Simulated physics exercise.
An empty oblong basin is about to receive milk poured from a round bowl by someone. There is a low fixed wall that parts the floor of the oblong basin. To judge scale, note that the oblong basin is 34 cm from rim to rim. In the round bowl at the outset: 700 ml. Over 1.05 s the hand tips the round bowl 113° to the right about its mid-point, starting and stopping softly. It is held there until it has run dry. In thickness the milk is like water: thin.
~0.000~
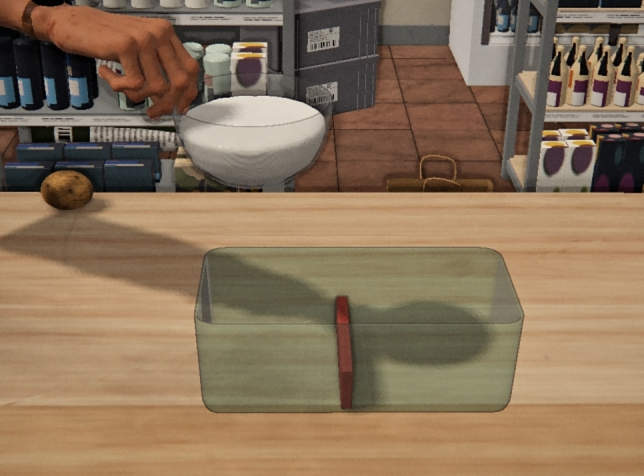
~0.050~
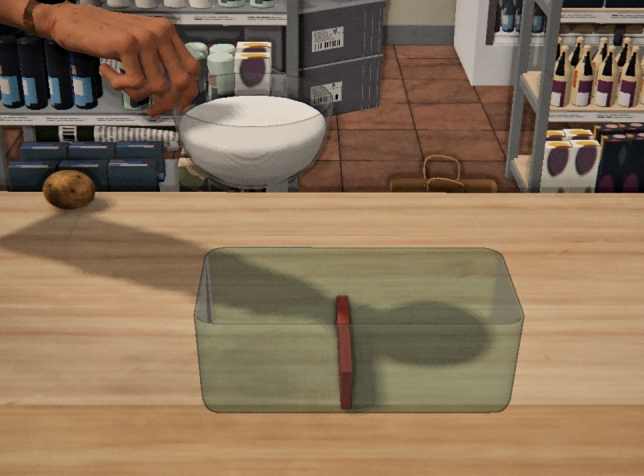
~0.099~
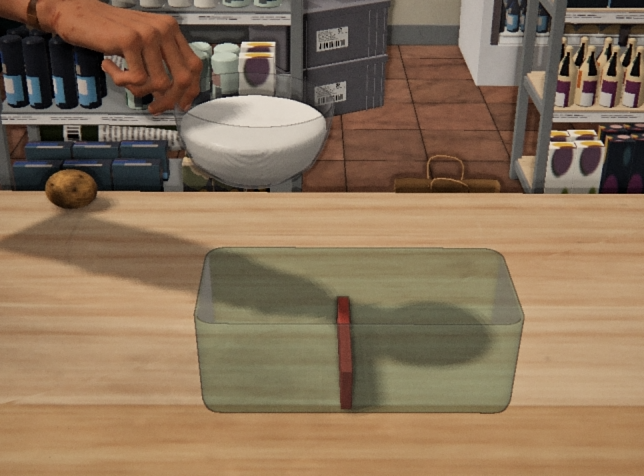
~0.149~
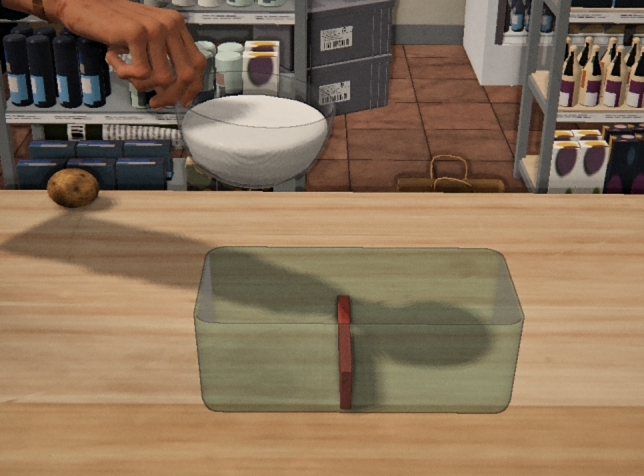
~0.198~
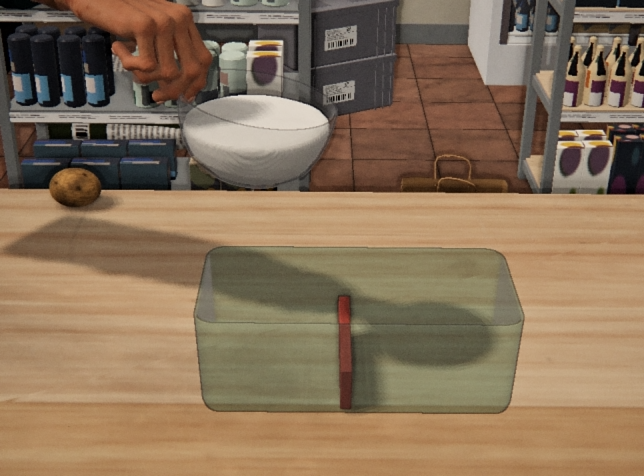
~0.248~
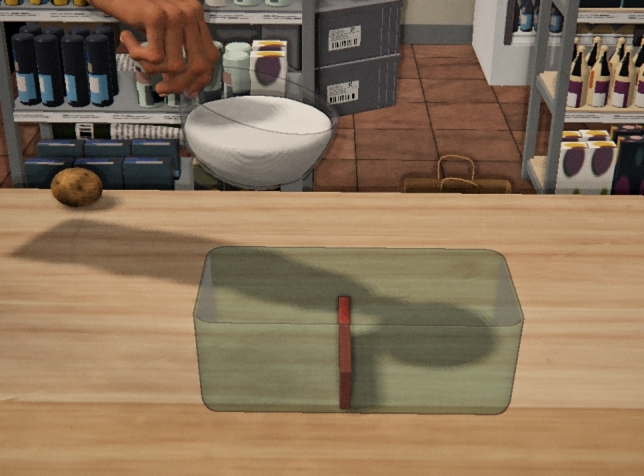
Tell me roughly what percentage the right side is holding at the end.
At the end it holds about 82 per cent.
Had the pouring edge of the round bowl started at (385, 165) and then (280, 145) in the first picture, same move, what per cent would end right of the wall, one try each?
Some 95 and 30 per cent, in that order.
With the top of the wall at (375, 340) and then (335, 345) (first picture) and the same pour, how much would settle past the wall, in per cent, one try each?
60 in a hundred, followed by 80 in a hundred.
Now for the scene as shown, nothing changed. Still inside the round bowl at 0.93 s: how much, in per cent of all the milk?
About 1 % is still there.
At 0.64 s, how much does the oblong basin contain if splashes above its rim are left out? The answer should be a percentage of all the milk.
Around 14%.
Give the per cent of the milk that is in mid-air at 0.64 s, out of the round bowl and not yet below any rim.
Close to 42 in a hundred.
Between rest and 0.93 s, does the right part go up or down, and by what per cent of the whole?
It rises by about 1.
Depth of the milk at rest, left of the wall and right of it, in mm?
Once settled, the left stands around 6 mm and the right around 22 mm.
By 0.64 s the tilt is 75° and 43 per cent is still to pour, 0 is left of the wall and 15 right of it.
By 0.93 s the tilt is 109° and 1 per cent is still to pour, 9 is left of the wall and 81 right of it.
By 1.22 s the tilt is 113° and 0 per cent is still to pour, 17 is left of the wall and 82 right of it.
By 1.55 s the tilt is 113° and 0 per cent is still to pour, 17 is left of the wall and 82 right of it.
At rest 17 per cent lies left of the wall, 82 right of it and 1 outside.
